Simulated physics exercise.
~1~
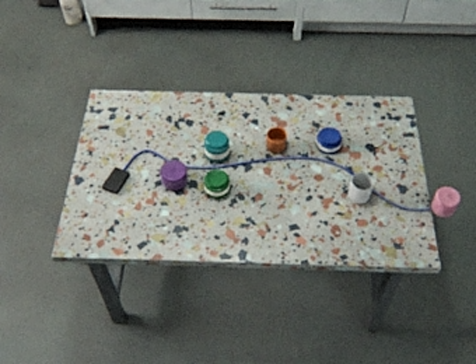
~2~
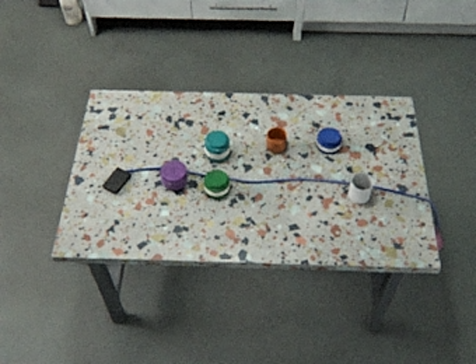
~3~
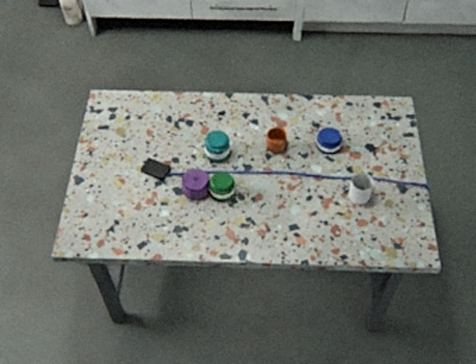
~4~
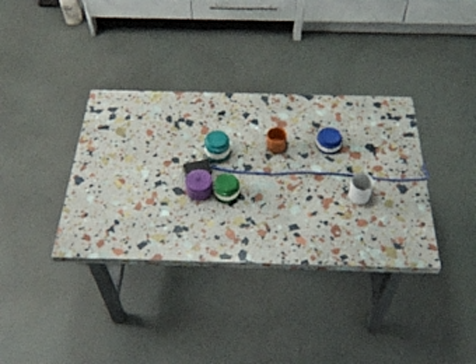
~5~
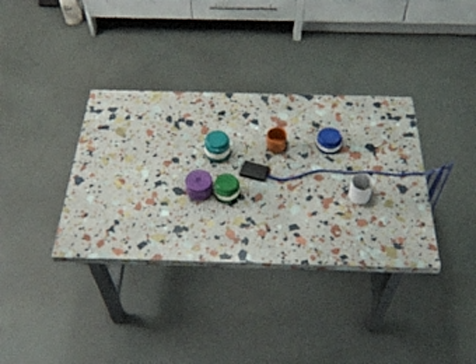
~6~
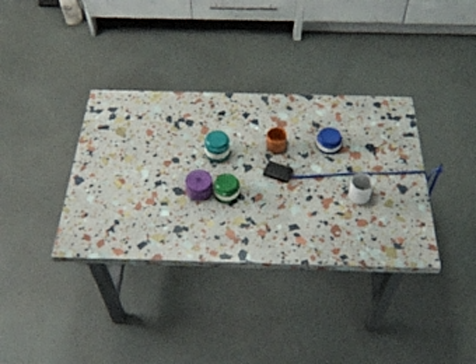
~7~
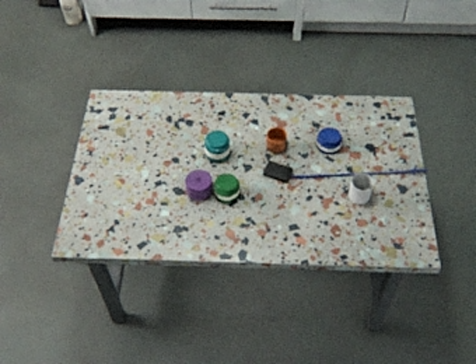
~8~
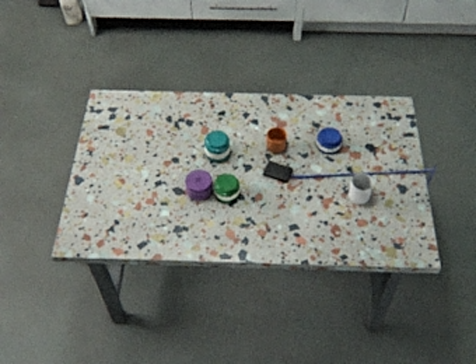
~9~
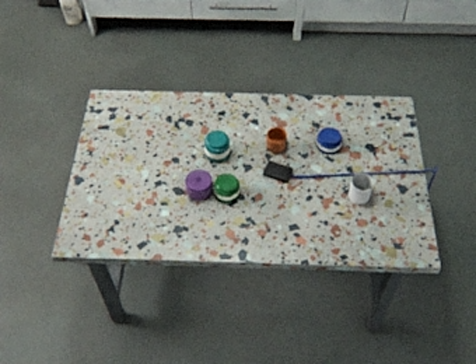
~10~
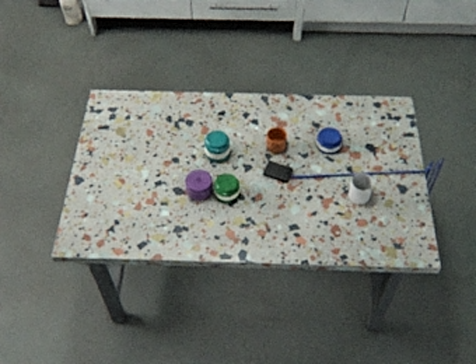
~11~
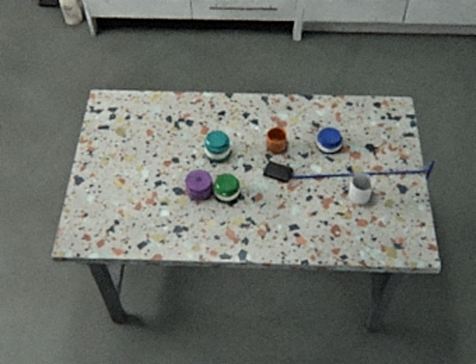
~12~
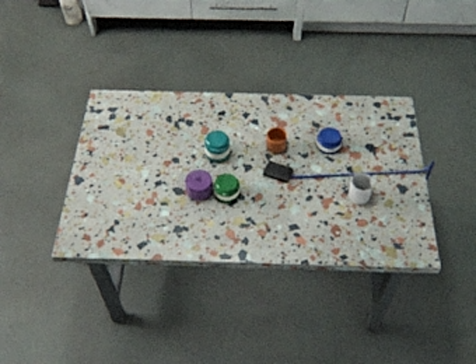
A pink object wired to a small black phone dropped off the right edge of a speckled table, dragging the phone rightward. The phone nudged the purple tub and green jar along, slid past them, and stopped near the orange mug, still on the table.
